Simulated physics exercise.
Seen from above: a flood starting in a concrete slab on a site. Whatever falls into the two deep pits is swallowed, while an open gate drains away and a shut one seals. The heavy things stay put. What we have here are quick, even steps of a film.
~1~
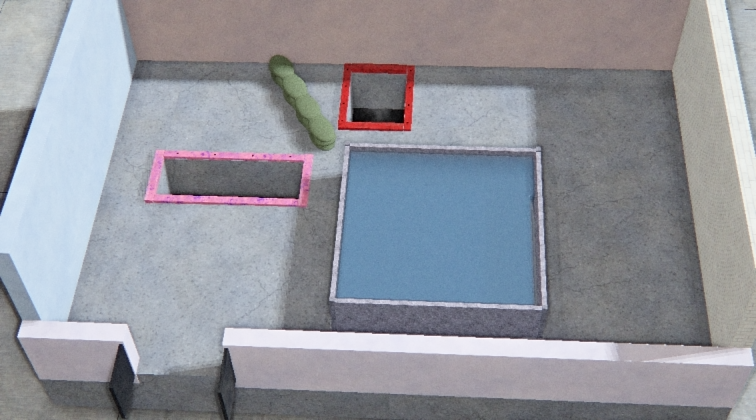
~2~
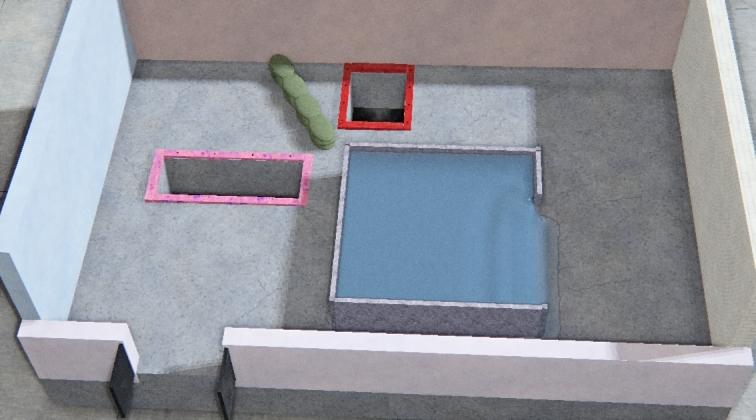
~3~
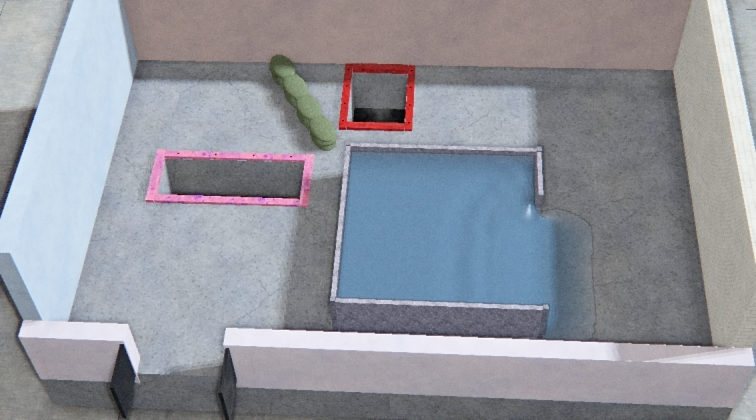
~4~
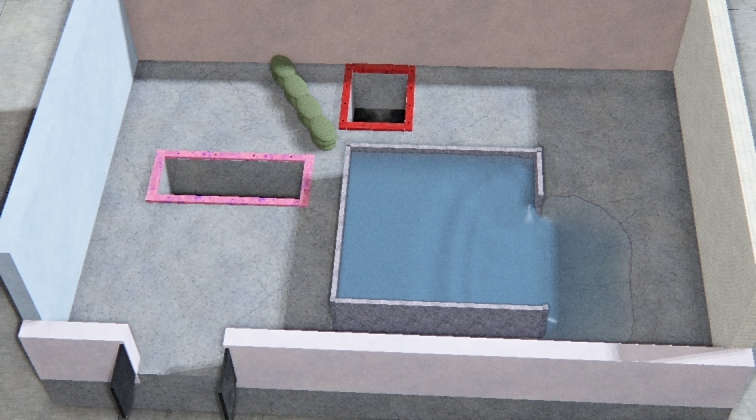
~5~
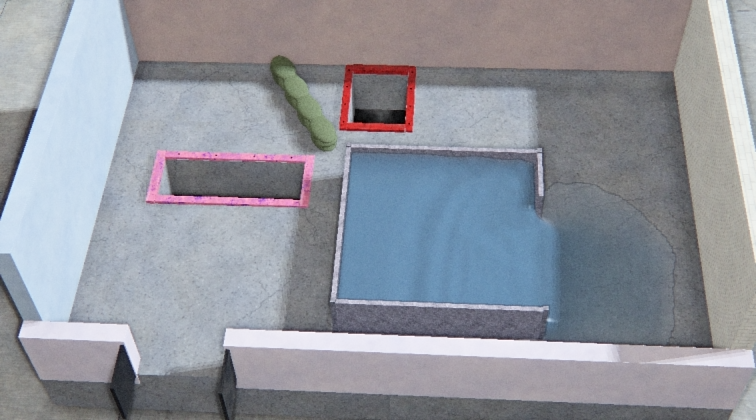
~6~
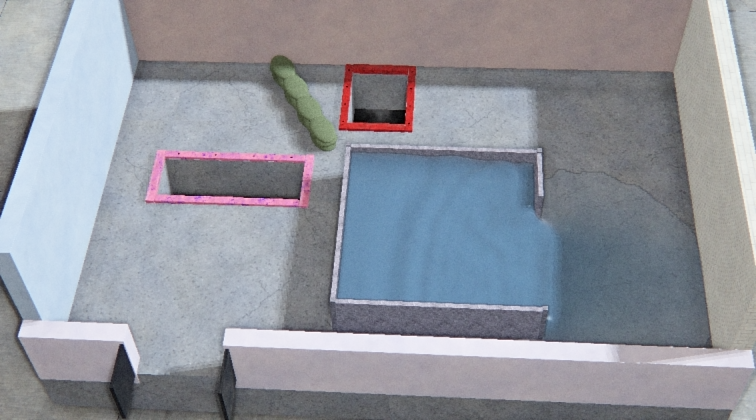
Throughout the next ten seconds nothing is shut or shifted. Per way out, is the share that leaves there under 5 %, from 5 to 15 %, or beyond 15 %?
Outcome: The gate will likely win a minor part below five per cent; the pink pit will likely win a minor part below five per cent; the red pit will likely win a major part beyond fifteen per cent.
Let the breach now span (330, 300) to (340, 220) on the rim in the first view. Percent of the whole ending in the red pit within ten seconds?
I'd estimate the red pit takes around 0 percent.
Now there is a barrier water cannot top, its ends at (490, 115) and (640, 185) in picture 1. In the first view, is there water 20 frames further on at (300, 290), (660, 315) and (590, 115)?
Going one after another, I'd say kept clear of the flood, then reached by the flood, then reached by the flood.
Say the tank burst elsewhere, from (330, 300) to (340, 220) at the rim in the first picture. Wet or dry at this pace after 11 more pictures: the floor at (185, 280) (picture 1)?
Check at the given point: Inundated.
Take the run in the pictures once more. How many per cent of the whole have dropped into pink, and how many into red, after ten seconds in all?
Estimated: 2 per cent and 18 per cent respectively.
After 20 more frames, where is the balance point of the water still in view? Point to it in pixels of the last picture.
About (540, 252).
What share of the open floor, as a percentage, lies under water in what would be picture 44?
About 65 in a hundred.
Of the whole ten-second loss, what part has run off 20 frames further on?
My guess would be around 0 percent.
A moment on, water covers 20 % of the floor; the gate 0 %, the pink pit 0 %, the red pit 0 %.
Next, water covers 20 % of the floor; the gate 0 %, the pink pit 0 %, the red pit 0 %.
Then, water covers 40 % of the floor; the gate 0 %, the pink pit 0 %, the red pit 0 %.
Later, water covers 65 % of the floor; the gate 0 %, the pink pit 0 %, the red pit 7 %.
In the end, water covers 85 % of the floor; the gate 1 %, the pink pit 2 %, the red pit 18 %.
